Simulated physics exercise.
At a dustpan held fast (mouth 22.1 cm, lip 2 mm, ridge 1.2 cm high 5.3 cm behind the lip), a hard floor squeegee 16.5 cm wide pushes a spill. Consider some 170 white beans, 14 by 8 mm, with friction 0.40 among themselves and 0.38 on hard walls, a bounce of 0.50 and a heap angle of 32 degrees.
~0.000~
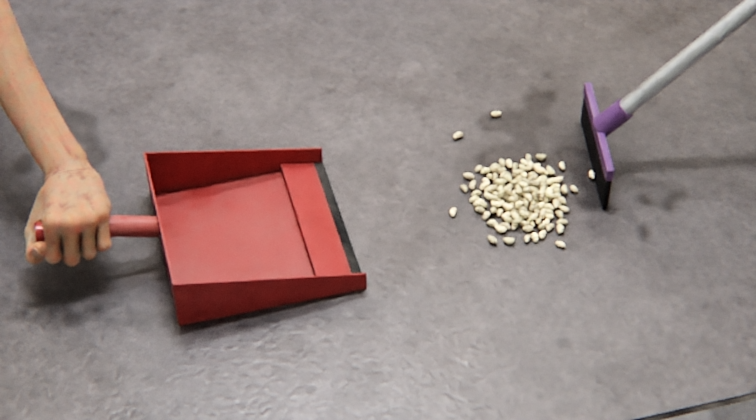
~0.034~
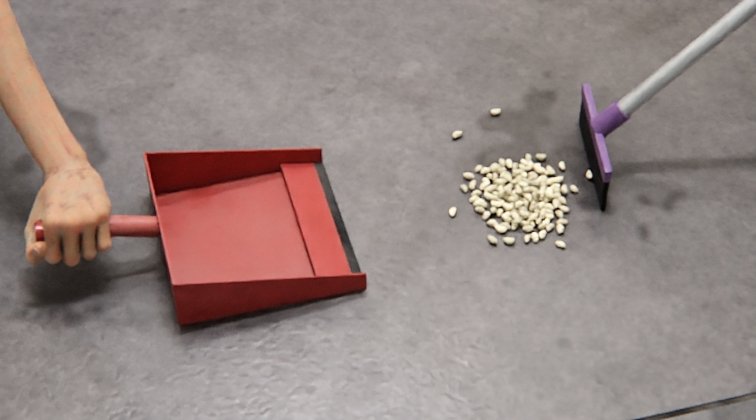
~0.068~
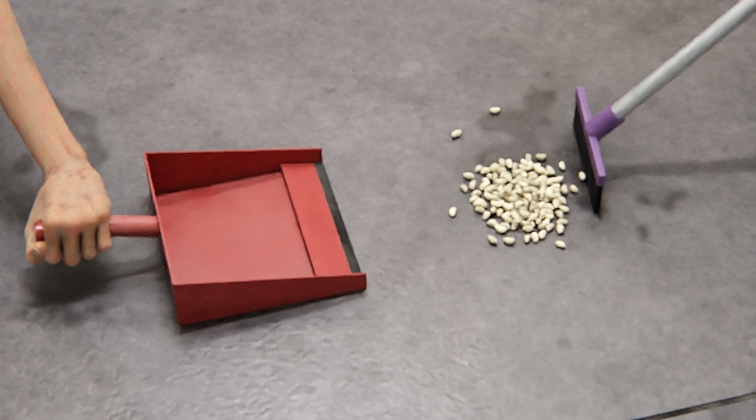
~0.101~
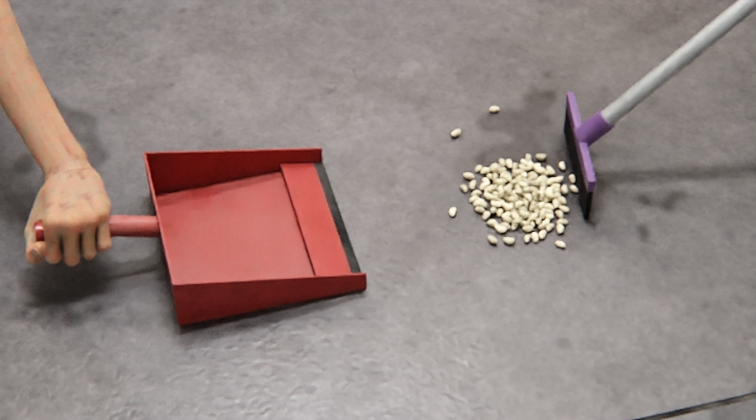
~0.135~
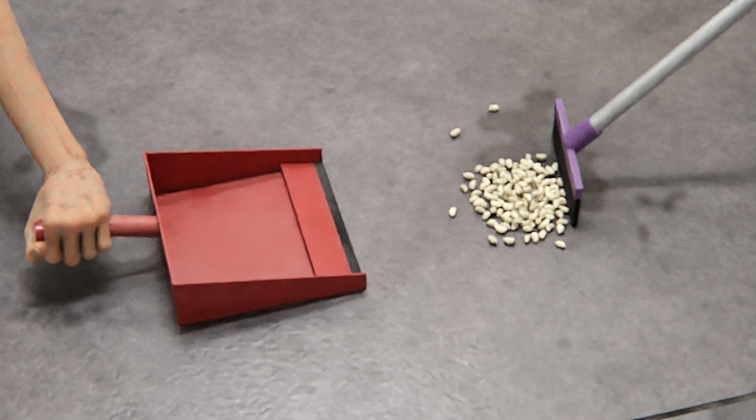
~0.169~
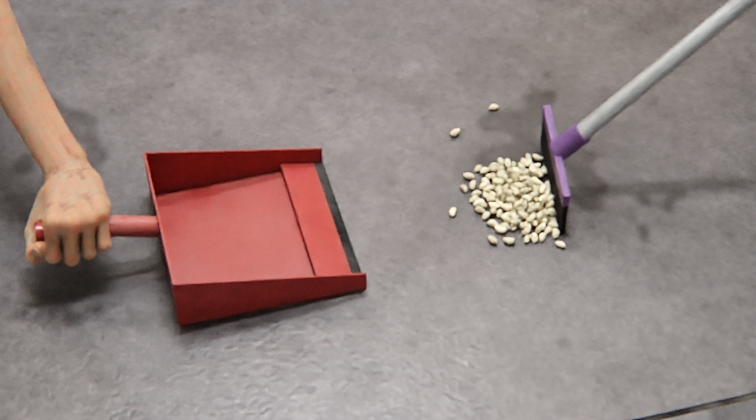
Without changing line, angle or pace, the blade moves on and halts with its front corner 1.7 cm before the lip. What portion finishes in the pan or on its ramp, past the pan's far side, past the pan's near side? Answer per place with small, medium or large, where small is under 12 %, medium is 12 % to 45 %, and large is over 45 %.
Pan small, far side small, near side medium.
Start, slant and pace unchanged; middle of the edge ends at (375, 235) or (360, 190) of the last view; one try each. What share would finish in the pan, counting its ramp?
Close to 25 and 20 in a hundred, in that order.
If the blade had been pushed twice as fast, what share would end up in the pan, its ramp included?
About 30 per cent.
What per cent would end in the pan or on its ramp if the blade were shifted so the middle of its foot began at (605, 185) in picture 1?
I'd estimate about 0 per cent.
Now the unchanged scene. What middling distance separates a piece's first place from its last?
It comes to some 20 cm.
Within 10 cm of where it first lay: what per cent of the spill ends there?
I'd guess some 15 per cent.
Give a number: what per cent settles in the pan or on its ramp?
Around 5 in a hundred.
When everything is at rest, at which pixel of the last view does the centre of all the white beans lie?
I'd say roughly (369, 233).
After 0.38 s, middle of the blade 15 cm from the lip; 0 % over the lip, far side 0 %, near side 5 %.
Then, at 0.52 s, middle of the blade 7 cm from the lip; 0 % over the lip, far side 5 %, near side 10 %.
After 0.79 s, middle of the blade 3 cm from the lip; 5 % over the lip, far side 5 %, near side 15 %.
By 2.5 s all is still; pan 5 %, far side 5 %, near side 15 %, in front of the lip or behind the blade 75 %.
